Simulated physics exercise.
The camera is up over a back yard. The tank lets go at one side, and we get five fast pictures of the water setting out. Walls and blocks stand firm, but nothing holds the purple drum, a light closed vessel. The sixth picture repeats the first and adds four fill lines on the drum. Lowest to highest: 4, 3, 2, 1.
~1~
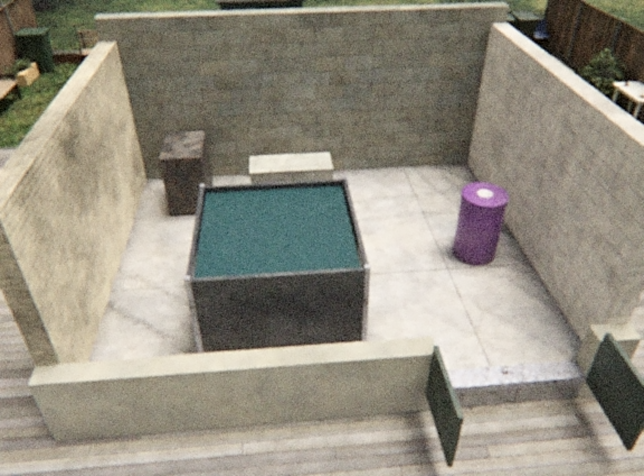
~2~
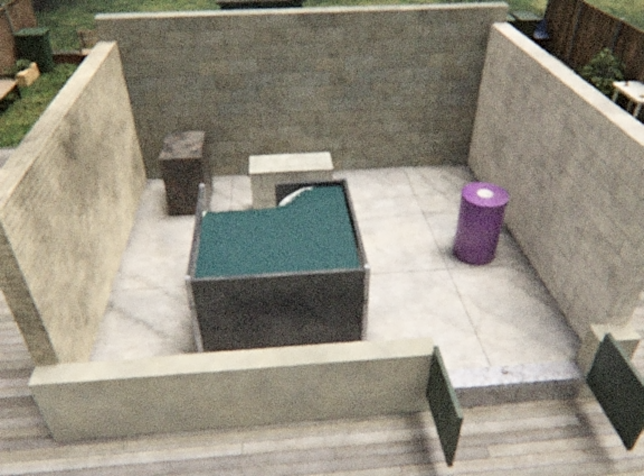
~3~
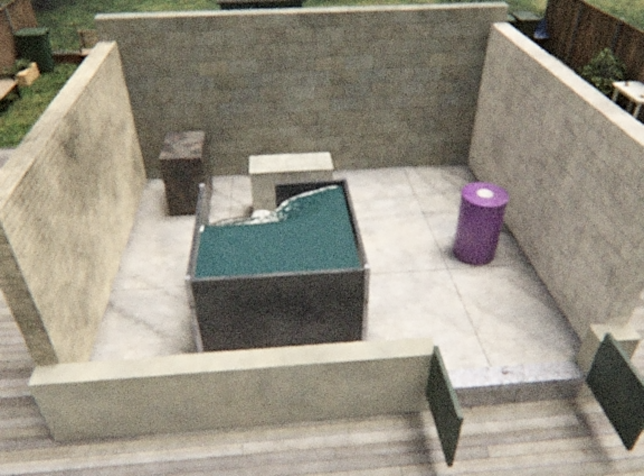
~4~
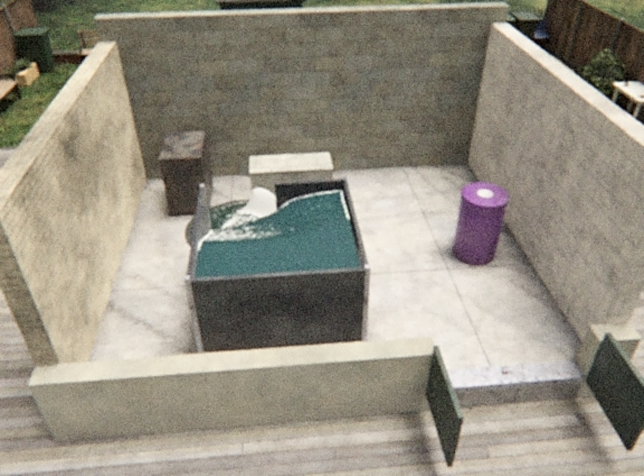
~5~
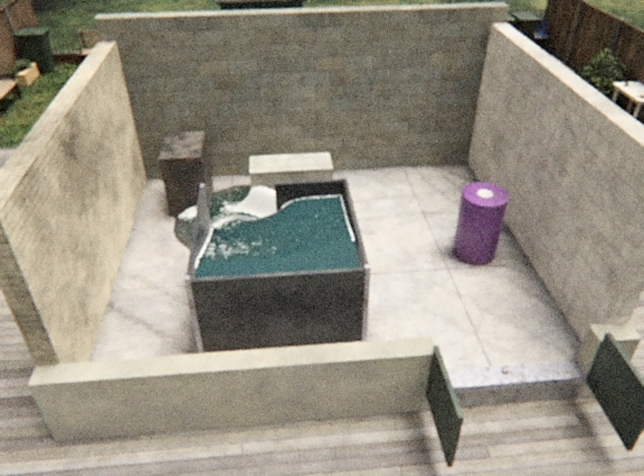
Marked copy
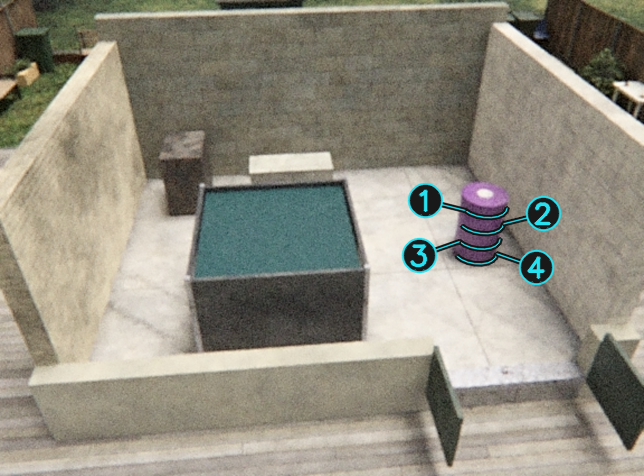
Walled back yard with a purple drum, green water sinking at the back of a dark tank, then pouring out behind its left side.
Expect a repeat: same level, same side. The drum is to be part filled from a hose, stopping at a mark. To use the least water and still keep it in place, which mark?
3.
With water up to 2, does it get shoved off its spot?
No, not at all.
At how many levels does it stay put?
Three of them.
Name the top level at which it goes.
4.
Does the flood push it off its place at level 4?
Yes, that goes wrong.
On the marked copy, 1 at (491, 217); 2 at (487, 233); 3 at (484, 249); 4 at (481, 263); from the bottom up 4, 3, 2, 1.
For level 1, it does not move.
For level 2, it does not move.
For level 3, it does not move.
For level 4, it is washed out through the gate.
